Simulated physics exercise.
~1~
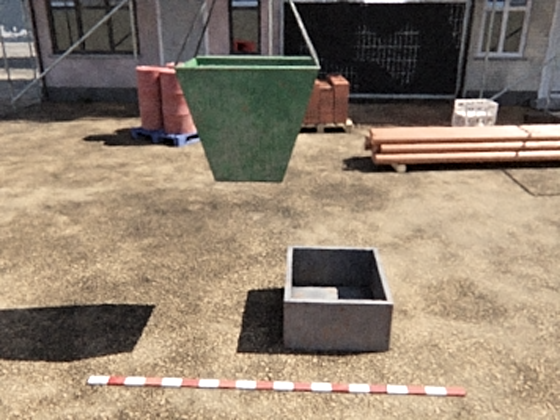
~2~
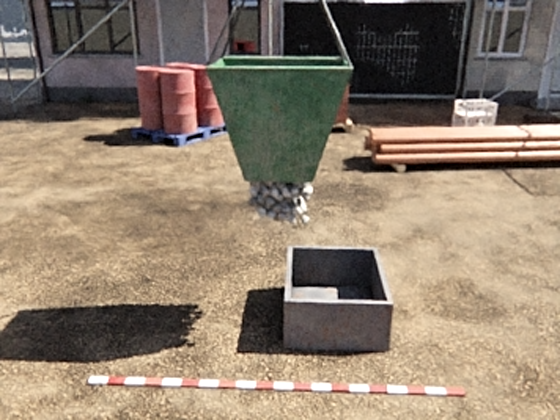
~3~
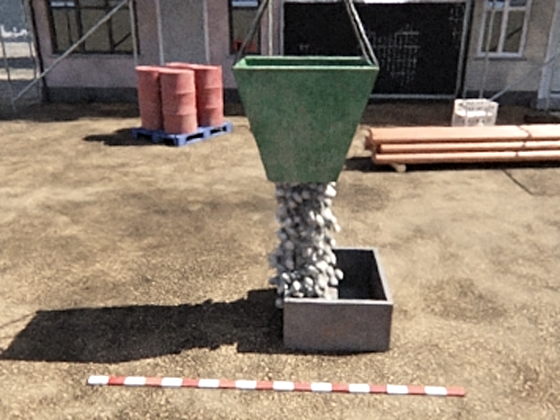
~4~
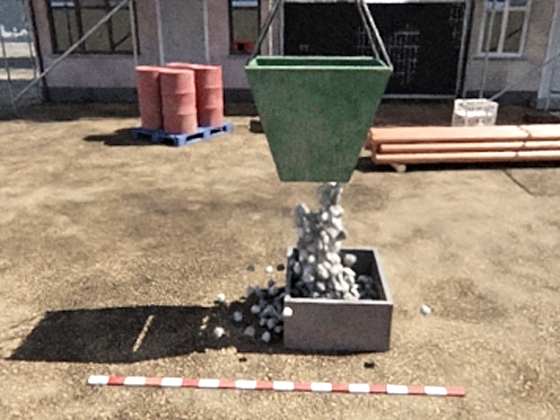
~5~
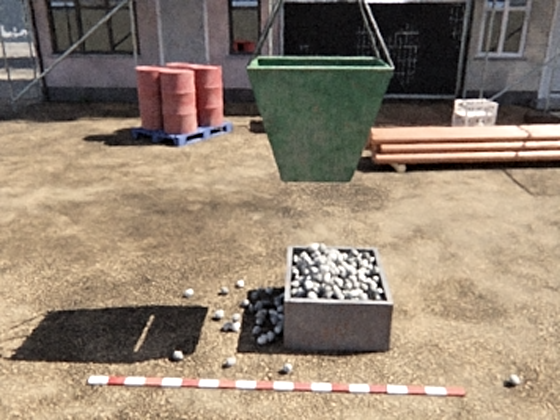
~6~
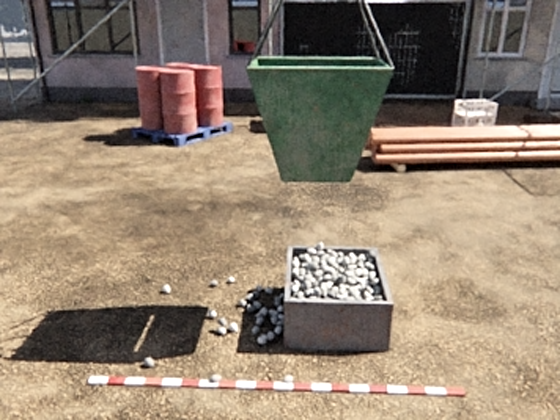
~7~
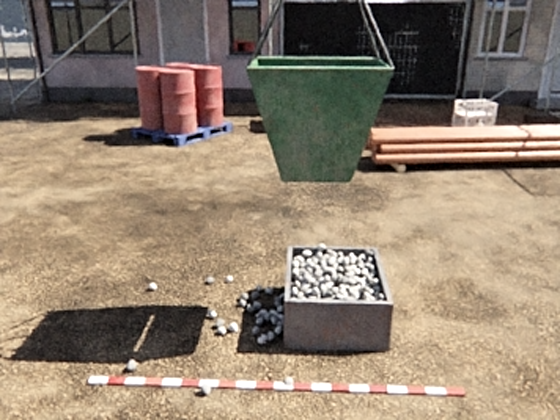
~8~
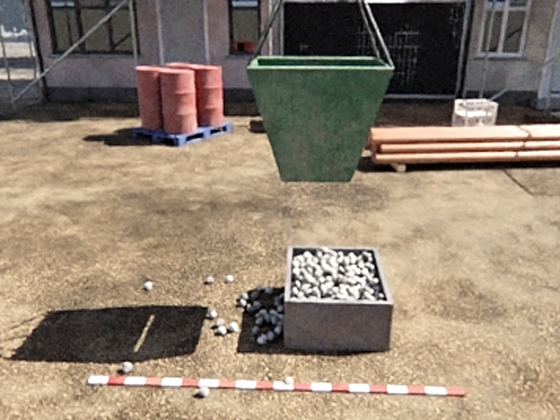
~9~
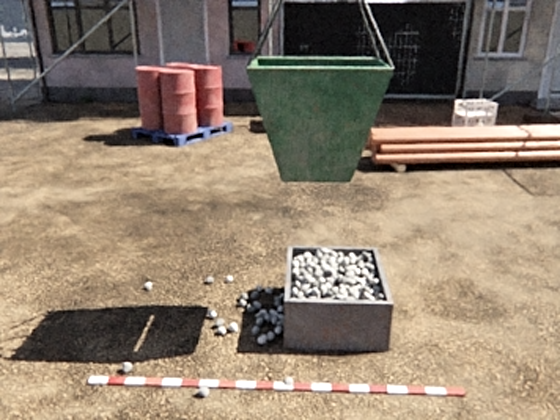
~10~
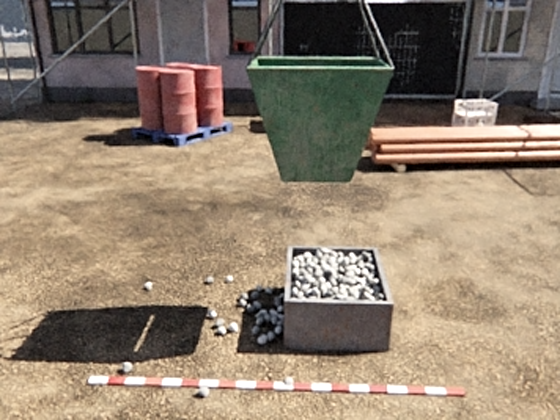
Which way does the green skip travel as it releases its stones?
The green skip travels to the right, then comes to a stop above the bin.
